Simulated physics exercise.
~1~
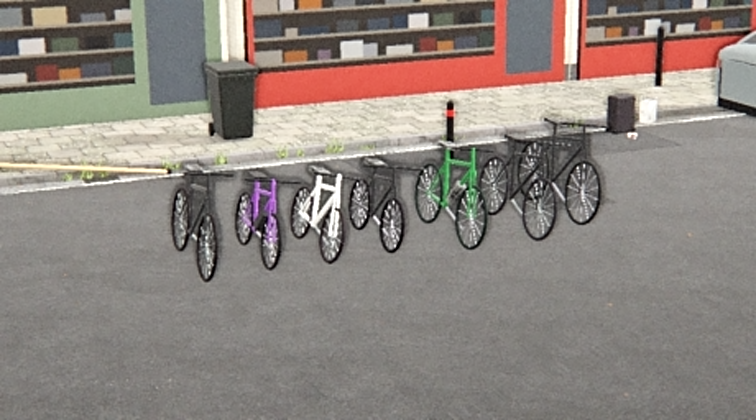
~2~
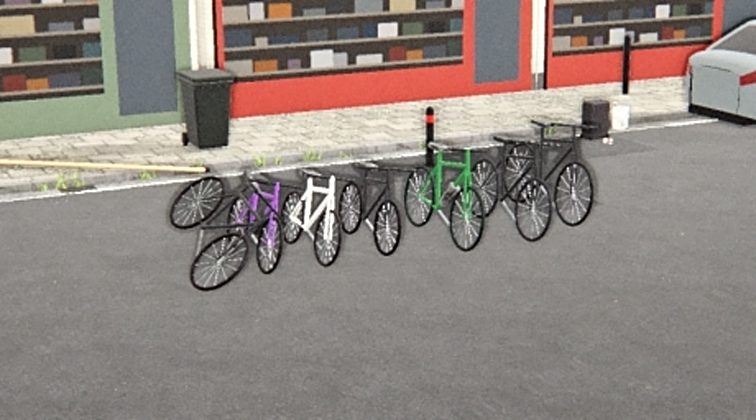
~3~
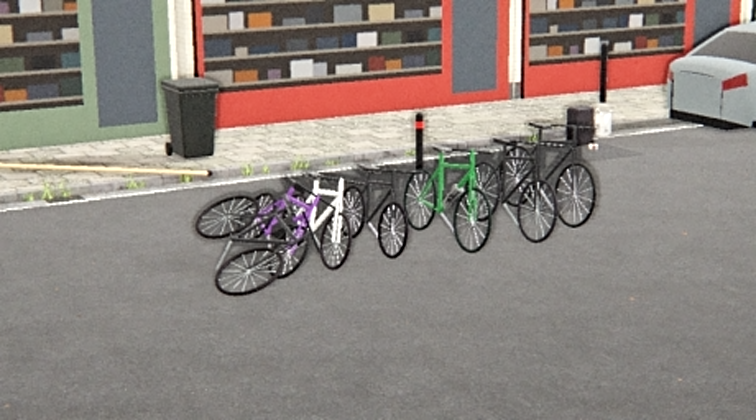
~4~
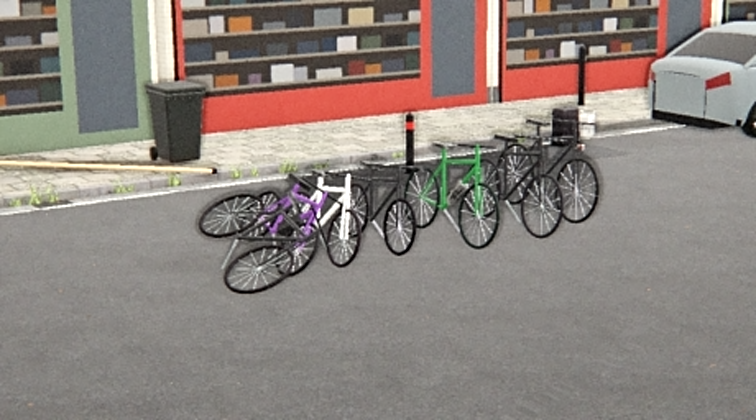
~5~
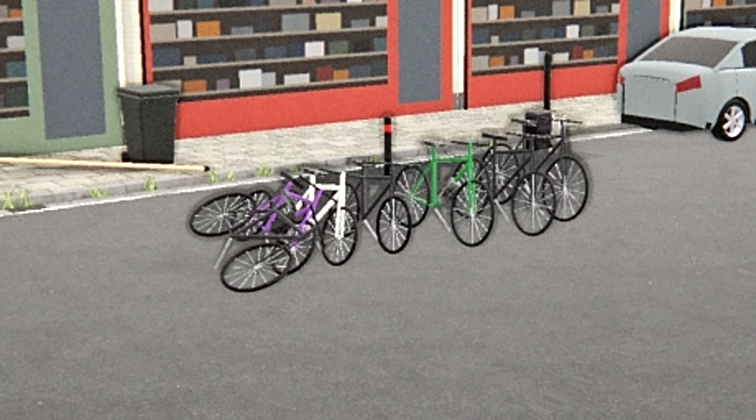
The leftmost bicycle tips over onto the purple one, which leans while the rest stay standing.
